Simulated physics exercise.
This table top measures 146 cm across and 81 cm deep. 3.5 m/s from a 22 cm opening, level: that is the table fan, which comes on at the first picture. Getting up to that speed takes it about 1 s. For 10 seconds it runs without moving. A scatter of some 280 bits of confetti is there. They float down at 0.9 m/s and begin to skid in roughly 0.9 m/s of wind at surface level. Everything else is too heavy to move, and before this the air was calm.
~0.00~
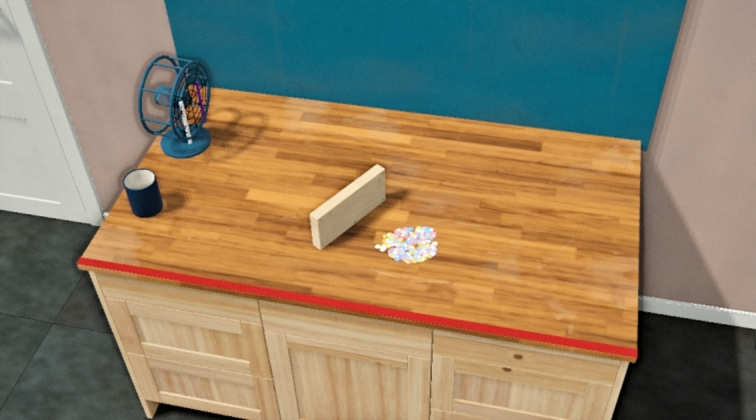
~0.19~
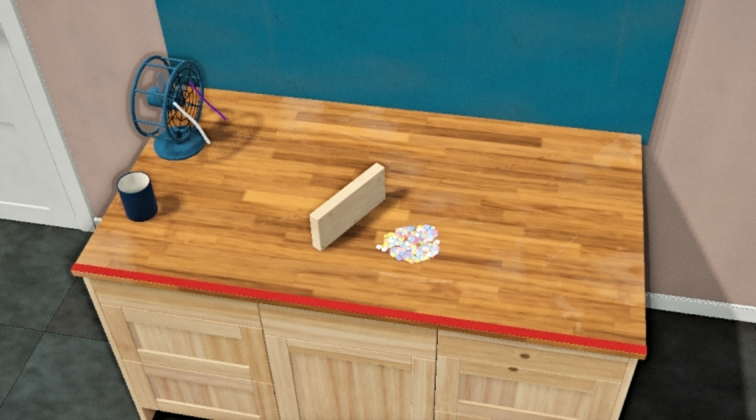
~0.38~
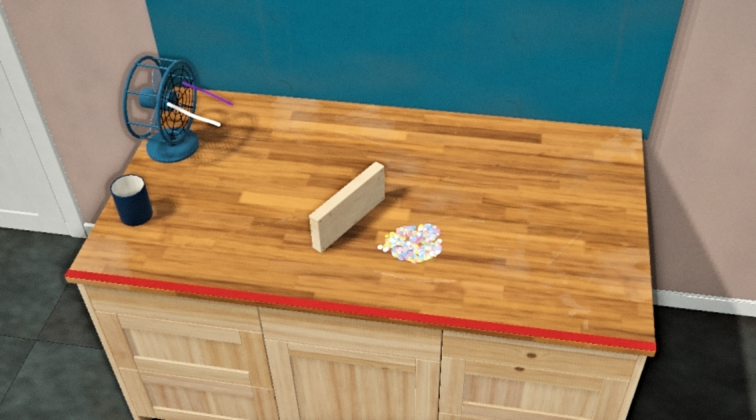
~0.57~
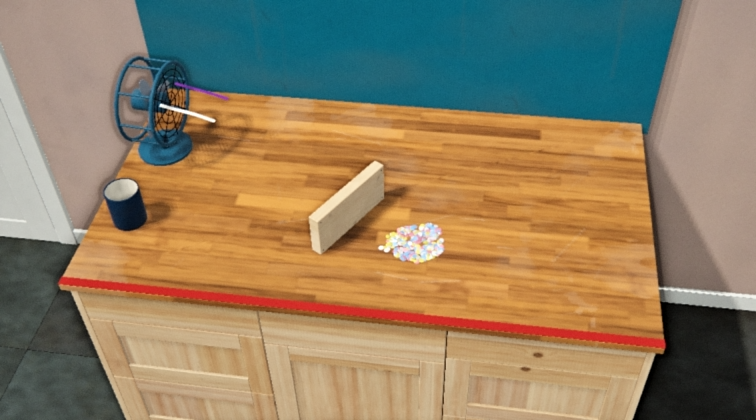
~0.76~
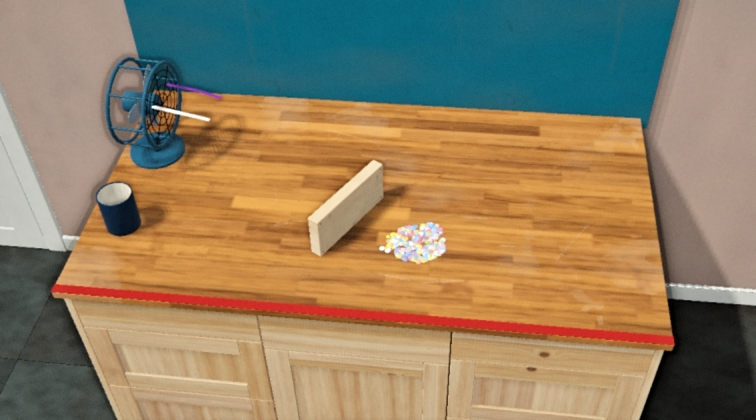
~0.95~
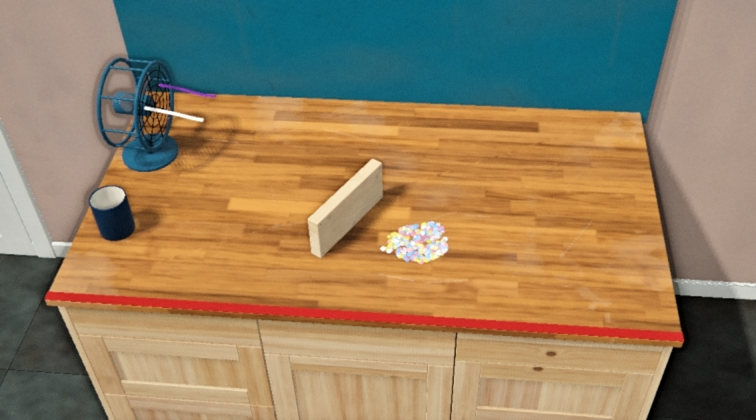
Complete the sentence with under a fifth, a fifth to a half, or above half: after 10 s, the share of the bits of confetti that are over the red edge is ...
After 10 s, the share is under a fifth.
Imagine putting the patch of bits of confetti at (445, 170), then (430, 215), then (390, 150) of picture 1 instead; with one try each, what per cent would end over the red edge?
Taking the three spots in order, you'd get around 0 percent, 0 percent and 0 percent.
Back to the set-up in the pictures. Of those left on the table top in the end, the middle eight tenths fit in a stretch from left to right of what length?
The middle group spans some 20 cm.
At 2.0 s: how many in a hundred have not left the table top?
Roughly 100 per cent.
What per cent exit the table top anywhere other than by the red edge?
Close to 70 % of them.
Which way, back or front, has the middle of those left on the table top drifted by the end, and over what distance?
Backward, about 15 cm.
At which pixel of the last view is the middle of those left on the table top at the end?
Around (426, 204).
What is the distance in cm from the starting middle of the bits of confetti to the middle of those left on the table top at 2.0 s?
Around 0 cm from the start.
After 2.0 s the count stands so, 0 % are over the red edge; the middle of those still in play is near (418, 237).
After 3.2 s the count stands so, 0 % are over the red edge; the middle of those still in play is near (419, 228).
After 5.5 s the count stands so, 0 % are over the red edge; the middle of those still in play is near (424, 206).
After 10.0 s, at the end, 0 % are over the red edge; the middle of those still in play is near (426, 204).
